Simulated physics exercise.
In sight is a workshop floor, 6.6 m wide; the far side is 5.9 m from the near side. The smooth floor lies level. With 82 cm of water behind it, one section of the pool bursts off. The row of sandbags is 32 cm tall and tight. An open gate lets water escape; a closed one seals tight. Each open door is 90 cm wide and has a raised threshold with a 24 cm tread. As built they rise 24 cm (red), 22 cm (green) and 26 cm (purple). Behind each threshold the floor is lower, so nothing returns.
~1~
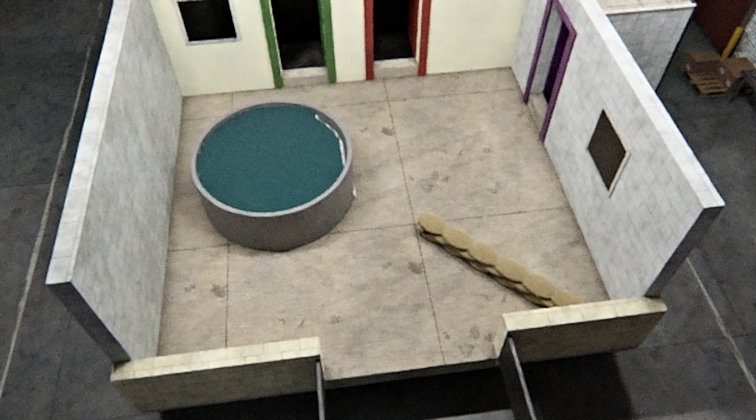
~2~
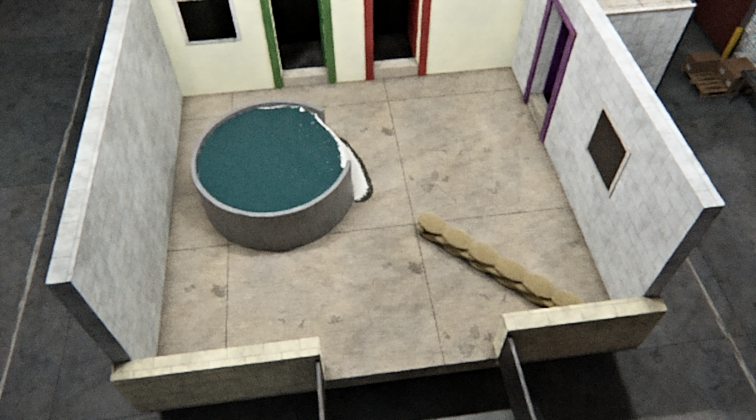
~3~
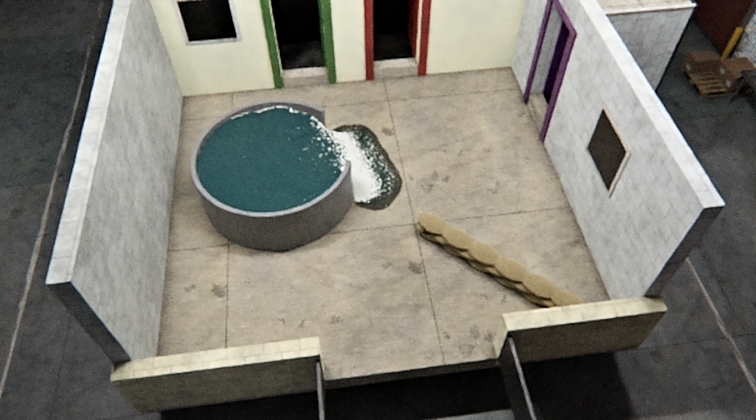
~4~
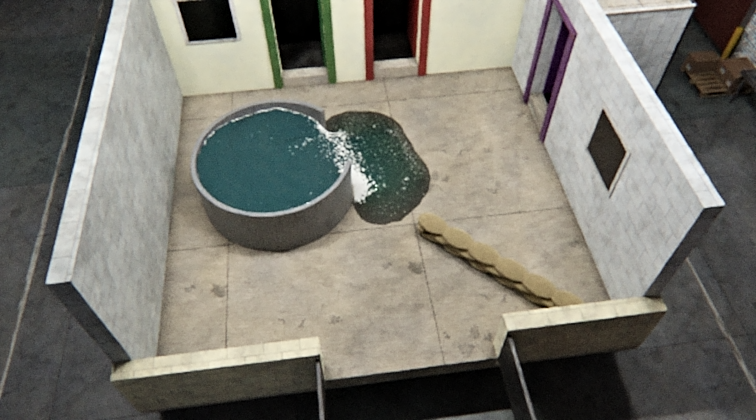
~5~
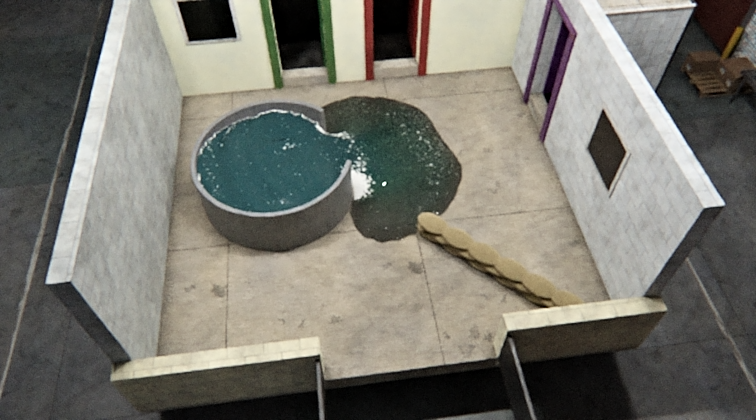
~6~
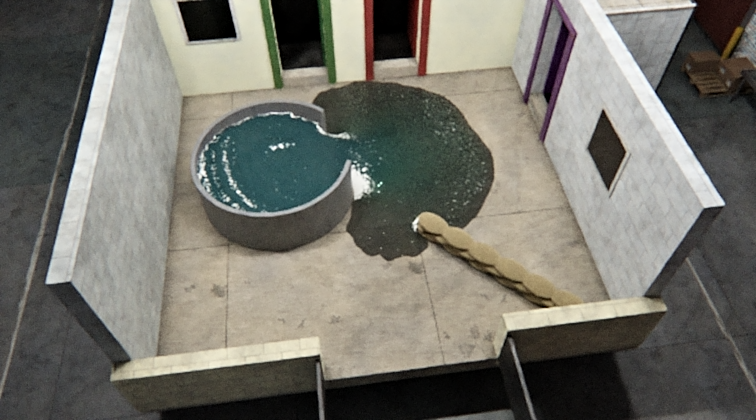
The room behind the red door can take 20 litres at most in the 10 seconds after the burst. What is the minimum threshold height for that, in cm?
About 19 cm.
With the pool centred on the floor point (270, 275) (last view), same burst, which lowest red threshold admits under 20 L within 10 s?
Some 11.5 cm.
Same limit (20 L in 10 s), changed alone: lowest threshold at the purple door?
About 30 cm at purple.
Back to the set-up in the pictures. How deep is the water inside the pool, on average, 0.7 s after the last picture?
Roughly 53 cm on average.
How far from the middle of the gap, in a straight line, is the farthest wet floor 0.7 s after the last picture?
About 4.2 m.
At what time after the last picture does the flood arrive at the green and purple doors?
Arrival: Green 0.5 s, purple 0.3 s.
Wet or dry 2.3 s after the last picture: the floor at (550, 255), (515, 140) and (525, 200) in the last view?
In that order: Under water, flooded, flooded.
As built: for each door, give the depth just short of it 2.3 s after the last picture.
Depths in cm: Red 16, green 3, purple 34.
Then, 0.7 s after the last picture water covers 40 % of the floor, deepest (38 cm) near (352, 166); 19 cm at the red door, 0 litres in over its 24 cm threshold.
Then, 2.3 s after the last picture water covers 50 % of the floor, deepest (36 cm) near (429, 78); 16 cm at the red door, 1 litre in over its 24 cm threshold.
Then, 9.3 s after the last picture water covers 90 % of the floor, deepest (18 cm) near (508, 71); 15 cm at the red door, 2 litres in over its 24 cm threshold.
At the red door as built, the water peaked near 25 cm, 0.9 s after the last picture.
With a threshold of 17.5 cm, 36 litres would have come in within the 10 s; with 23.5 cm, 2 litres. So under 20 litres takes about 19 cm.
